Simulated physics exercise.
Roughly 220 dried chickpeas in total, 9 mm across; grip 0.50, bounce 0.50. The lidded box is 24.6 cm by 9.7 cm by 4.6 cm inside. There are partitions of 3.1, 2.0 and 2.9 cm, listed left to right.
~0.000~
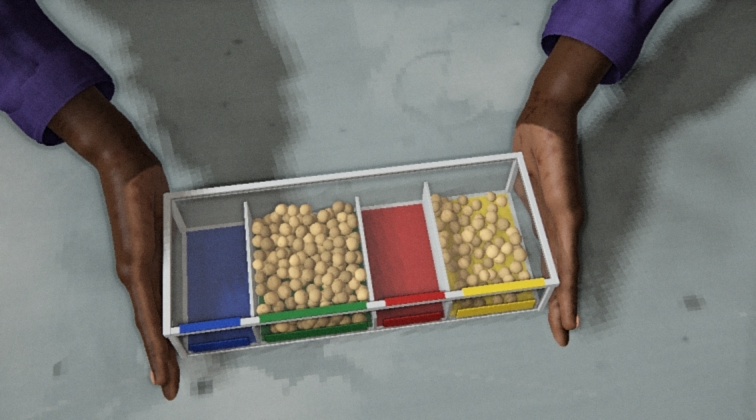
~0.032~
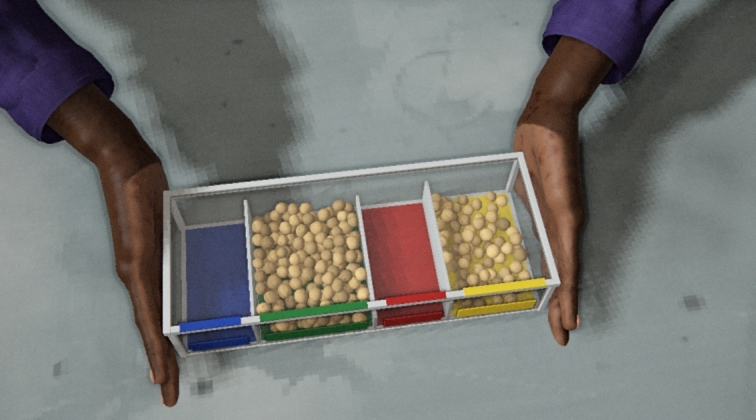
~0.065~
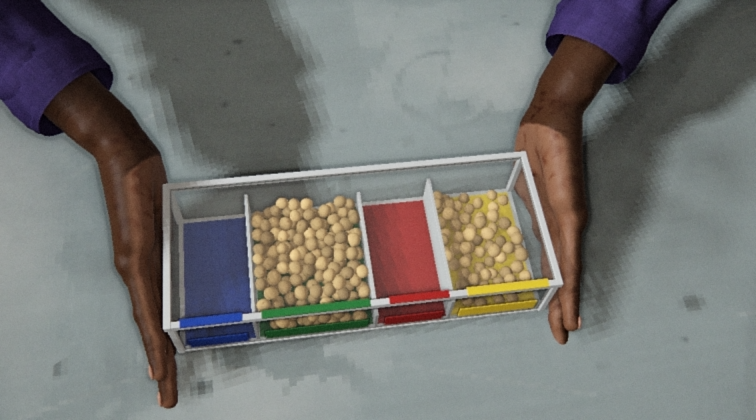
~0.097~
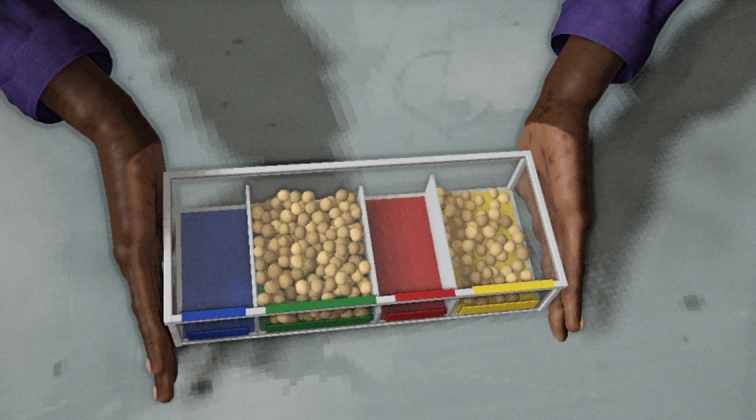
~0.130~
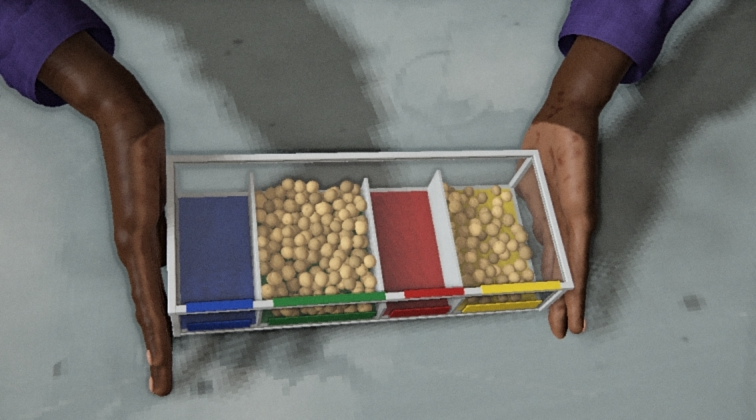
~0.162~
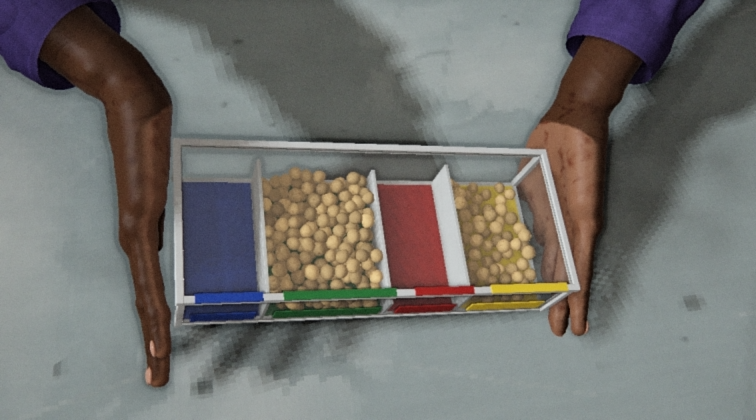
On a grey surface, two hands in purple sleeves hold a clear box with blue, green, red and yellow sections, round beige chickpeas filling the green and yellow ones. The hands turn the box slightly clockwise, then tilt it further, and the chickpeas shift a little within their sections.
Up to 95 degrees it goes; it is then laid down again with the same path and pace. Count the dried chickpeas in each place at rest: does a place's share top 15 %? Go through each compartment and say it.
Red: Tops it, blue: Does not, green: Does not, yellow: Tops it.
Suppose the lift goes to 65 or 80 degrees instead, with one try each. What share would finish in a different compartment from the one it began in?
About 30 and about 50 per cent, in that order.
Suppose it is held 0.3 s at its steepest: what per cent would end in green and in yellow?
Final amounts would be green 10% and yellow 60%.
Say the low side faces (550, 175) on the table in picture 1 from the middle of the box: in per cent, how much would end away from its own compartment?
Around 60 percent of them.
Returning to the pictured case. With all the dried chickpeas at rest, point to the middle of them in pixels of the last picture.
My guess is close to (479, 275).
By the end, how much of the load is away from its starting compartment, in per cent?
It works out to about 60 per cent.
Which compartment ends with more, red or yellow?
The yellow compartment ends up with more.
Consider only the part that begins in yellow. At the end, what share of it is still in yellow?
100 per cent, roughly.
Then, at 0.74 s, tilt 95 degrees; red 25 %, green 40 %, yellow 35 %.
After 1.12 s, tilt 42 degrees; red 30 %, green 10 %, yellow 60 %.
Then, at 1.59 s, tilt 0 degrees; red 30 %, green 10 %, yellow 60 %.
At rest (2.2 s), red 30 %, blue 0 %, green 10 %, yellow 60 %.
